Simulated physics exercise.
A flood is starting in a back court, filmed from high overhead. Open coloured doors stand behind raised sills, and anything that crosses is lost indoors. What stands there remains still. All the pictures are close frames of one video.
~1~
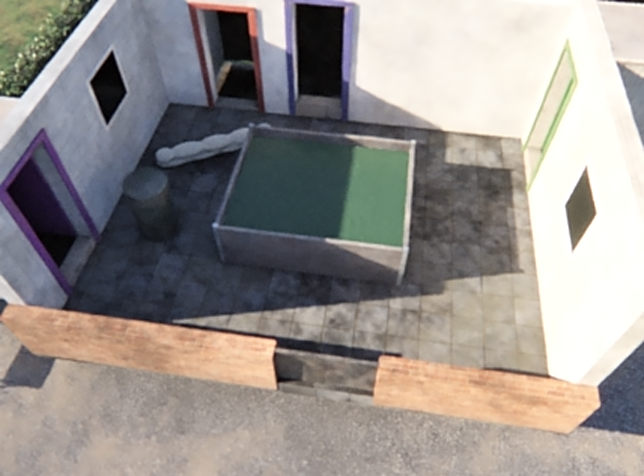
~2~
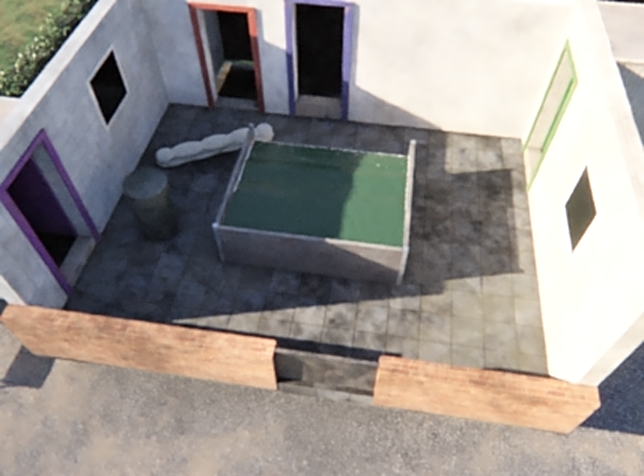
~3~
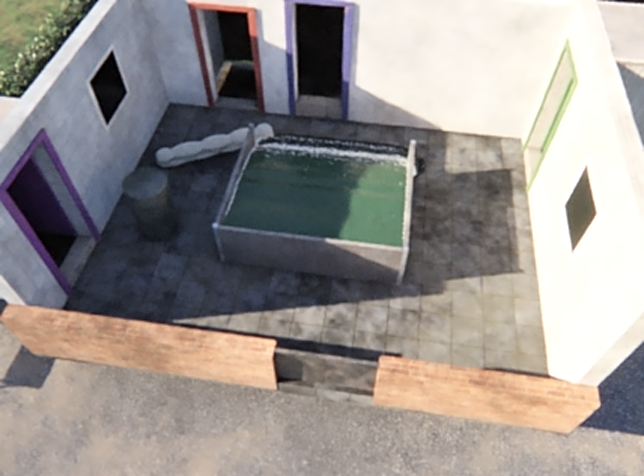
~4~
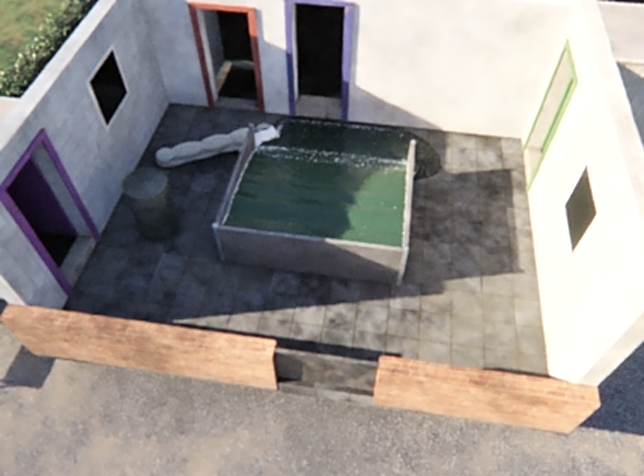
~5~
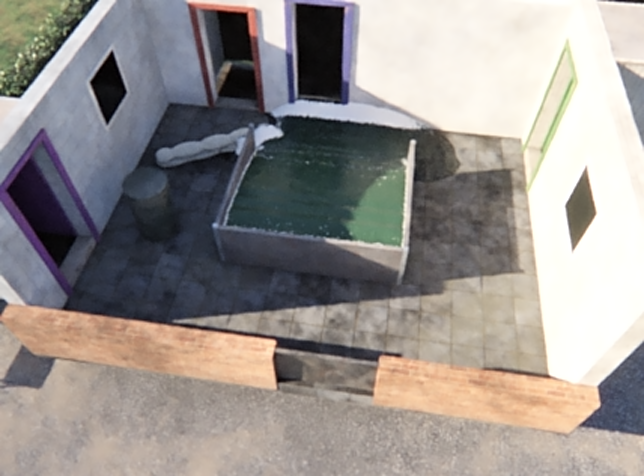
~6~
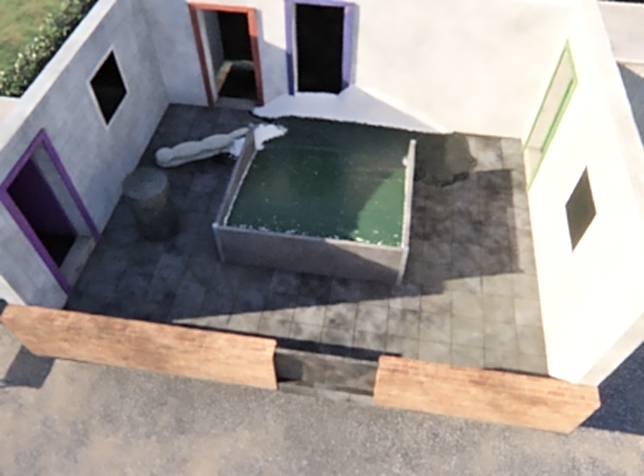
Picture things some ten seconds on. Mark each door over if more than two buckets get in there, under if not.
Purple door - under; blue door - over; red door - over; green door - over.
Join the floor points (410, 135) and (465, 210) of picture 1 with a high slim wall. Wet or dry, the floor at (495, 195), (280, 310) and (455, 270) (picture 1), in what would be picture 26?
Taking the points in order, they are inundated, high and dry and inundated.
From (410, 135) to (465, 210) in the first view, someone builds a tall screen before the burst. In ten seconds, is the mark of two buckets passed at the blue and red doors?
Taking them one at a time, the blue door overshoots the limit and the red door overshoots the limit.
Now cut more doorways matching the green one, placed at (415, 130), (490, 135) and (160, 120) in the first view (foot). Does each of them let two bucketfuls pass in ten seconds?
First crosses the line, second crosses the line, third crosses the line.
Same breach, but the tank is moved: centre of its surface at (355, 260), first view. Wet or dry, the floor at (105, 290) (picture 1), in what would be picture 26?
My call for that spot: Not reached.
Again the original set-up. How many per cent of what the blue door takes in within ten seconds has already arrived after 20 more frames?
Around 100 percent.
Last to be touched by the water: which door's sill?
I'd go with the one in purple.
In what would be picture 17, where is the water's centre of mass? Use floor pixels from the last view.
It is around (334, 171).
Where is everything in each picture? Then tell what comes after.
In the first picture, still water in the tank at (321, 185).
In the second picture, the front is at a hidden place, out from the gap on the tank's far side.
In the third picture, the front is at (419, 163), out from the gap on the tank's far side.
In the fourth picture, water pours out on the tank's far side and has run to (432, 156).
In the fifth picture, the front is at (449, 149), out from the gap on the tank's far side.
In the sixth picture, the front is at (459, 132), out from the gap on the tank's far side.
A moment on, water covers 30 % of the floor; the purple door not reached, the blue door far over two buckets in, the red door wet at the sill, nothing in, the green door not reached.
Next, water covers 45 % of the floor; the purple door not reached, the blue door far over two buckets in, the red door under two buckets in, the green door over two buckets in.
Then, water covers 70 % of the floor; the purple door wet at the sill, nothing in, the blue door far over two buckets in, the red door over two buckets in, the green door far over two buckets in.
Later, water covers 95 % of the floor; the purple door wet at the sill, nothing in, the blue door far over two buckets in, the red door far over two buckets in, the green door far over two buckets in.
In the end, water covers 95 % of the floor; the purple door under two buckets in, the blue door far over two buckets in, the red door far over two buckets in, the green door far over two buckets in.
